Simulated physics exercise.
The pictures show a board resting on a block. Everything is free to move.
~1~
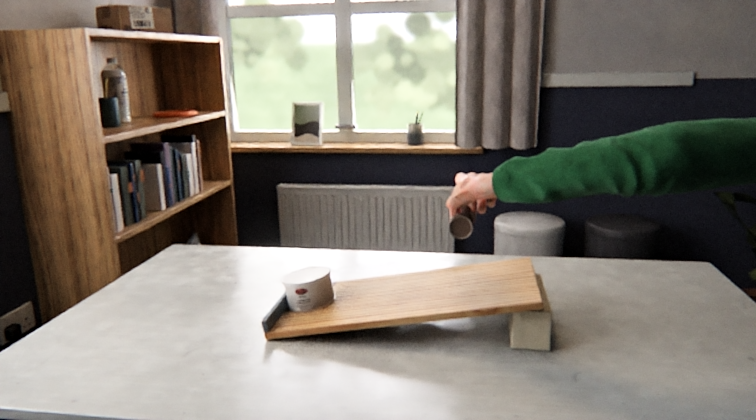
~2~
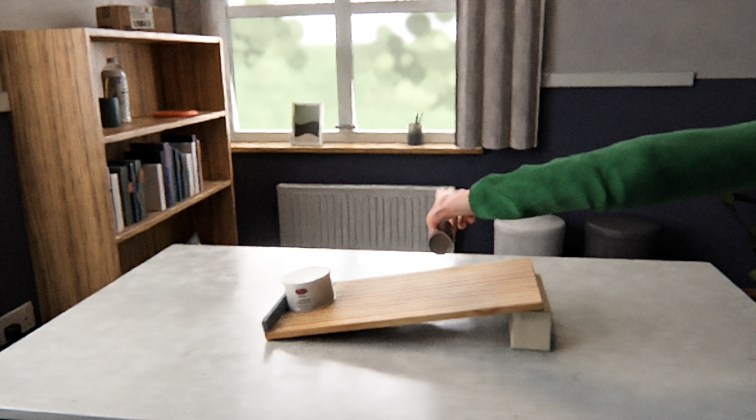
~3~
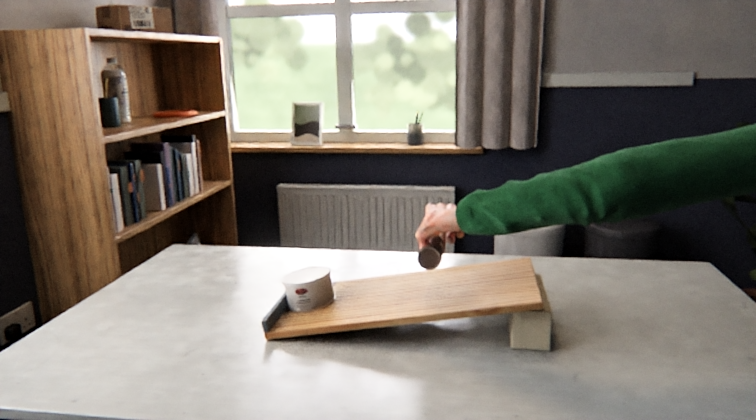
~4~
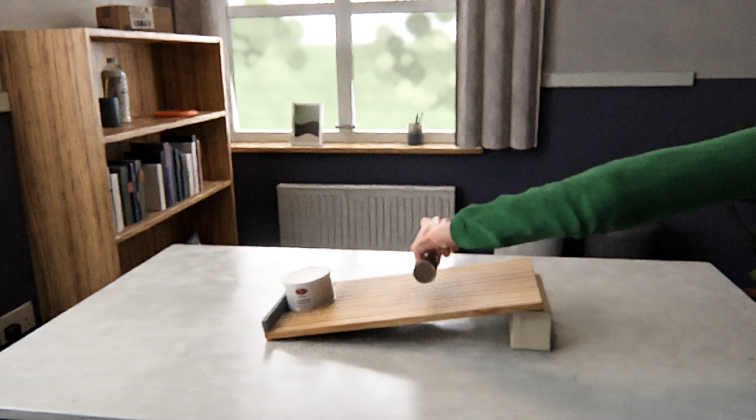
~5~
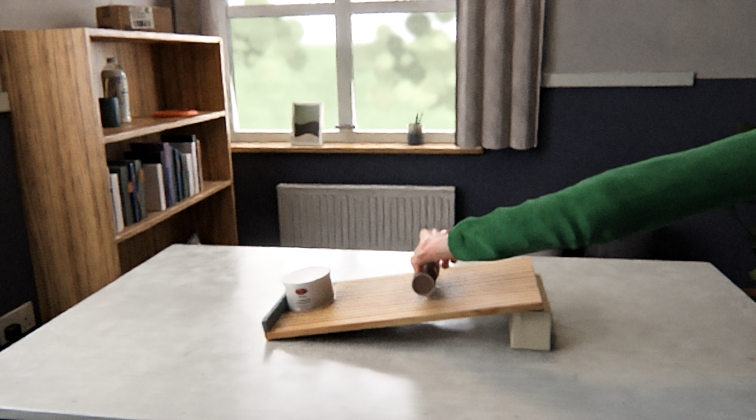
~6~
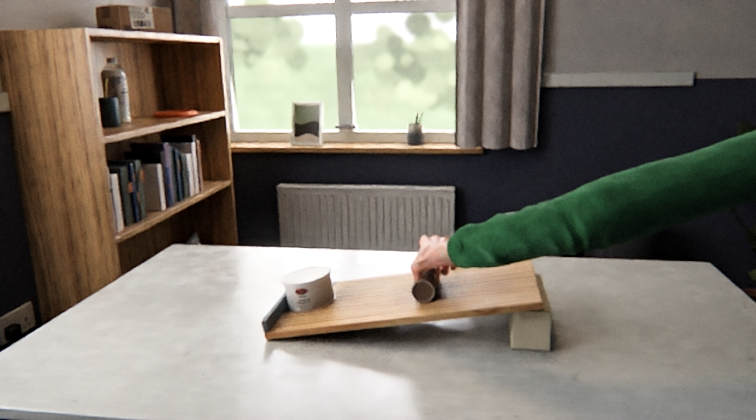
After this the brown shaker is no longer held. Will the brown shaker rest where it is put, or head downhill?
In the end the brown shaker goes downhill.
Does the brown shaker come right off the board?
The brown shaker is still on the board.
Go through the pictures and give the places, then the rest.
In the first picture, still above its spot; brown shaker (462, 219); white tub (309, 289).
In the second picture, still above its spot; brown shaker (442, 234); white tub (309, 289).
In the third picture, still above its spot; brown shaker (432, 248); white tub (309, 289).
In the fourth picture, still above its spot; brown shaker (427, 261); white tub (309, 289).
In the fifth picture, still above its spot; brown shaker (426, 273); white tub (309, 289).
In the sixth picture, in place under the hand; brown shaker (426, 279); white tub (309, 289).
Then, 0.40 s on from there, brown shaker shifted about its own width near (406, 282).
Then, 0.60 s on from there, brown shaker shifted well along near (371, 286).
Then, 0.90 s on from there, brown shaker shifted well along near (342, 290).
In the end, moved from the start, brown shaker; white tub unmoved. At the end, from the last picture's camera, brown shaker near (342, 290). The brown shaker slides or rolls down.
